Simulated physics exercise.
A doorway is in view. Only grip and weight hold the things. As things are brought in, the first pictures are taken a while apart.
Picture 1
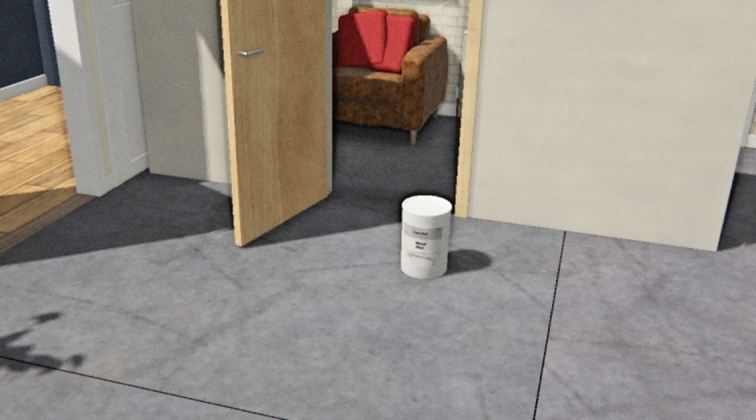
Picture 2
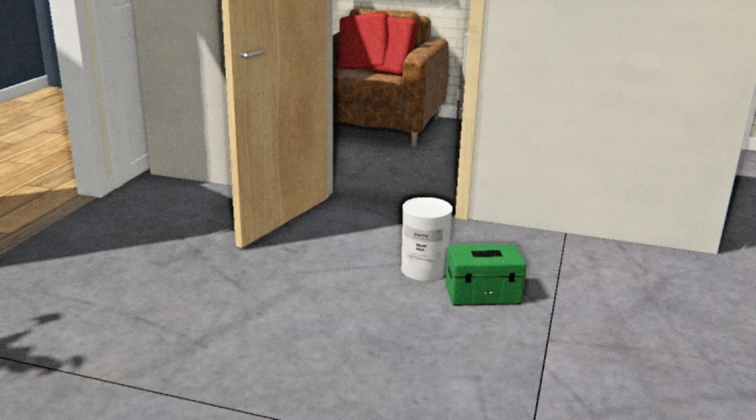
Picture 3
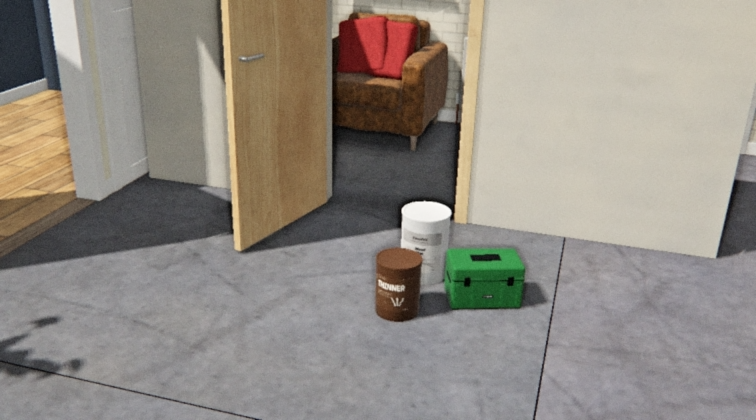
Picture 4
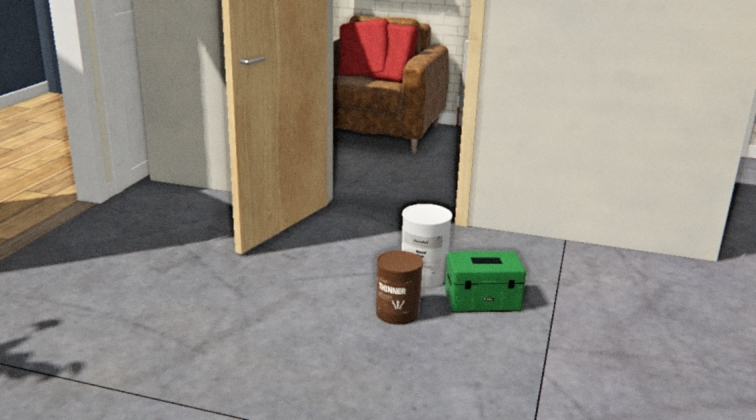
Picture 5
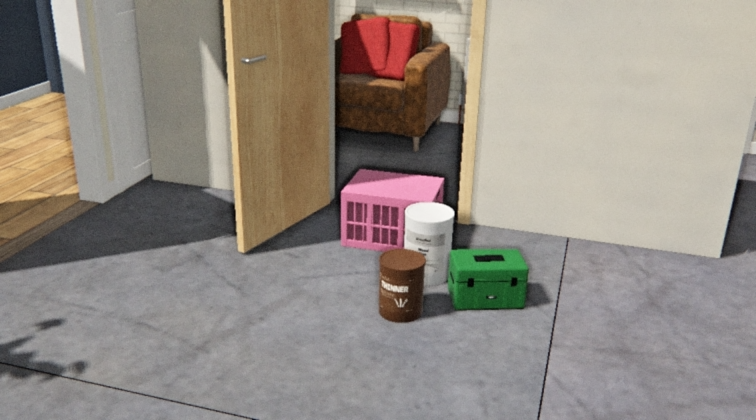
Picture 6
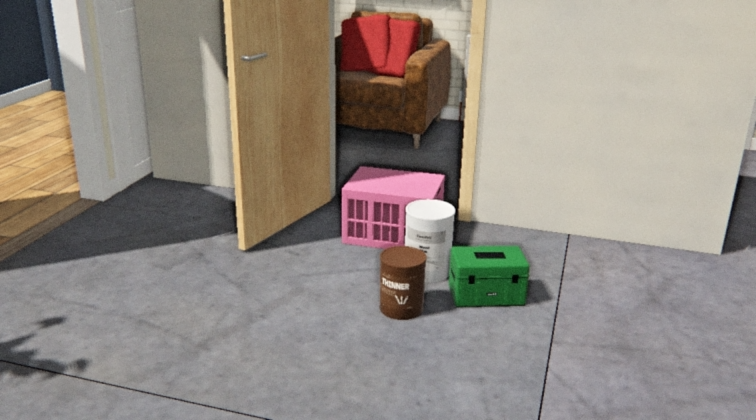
Green toolbox, brown pail and pink chest appearing in turn around a white pail before a wide-open door that stays still.
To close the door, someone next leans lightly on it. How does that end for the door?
The door halts before it is closed.
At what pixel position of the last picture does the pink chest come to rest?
At about (411, 207).
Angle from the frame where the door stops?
It comes to about 55°.
Then, 0.50 s later than the last frame, door 89° open.
Then, 0.80 s later than the last frame, door 69° open.
Then, 1.10 s later than the last frame, door 57° open; pink chest moved a little near (405, 208).
When it is over, door 54° open; all 4 as before. End places, in pixels of the last picture, pink chest near (411, 207).
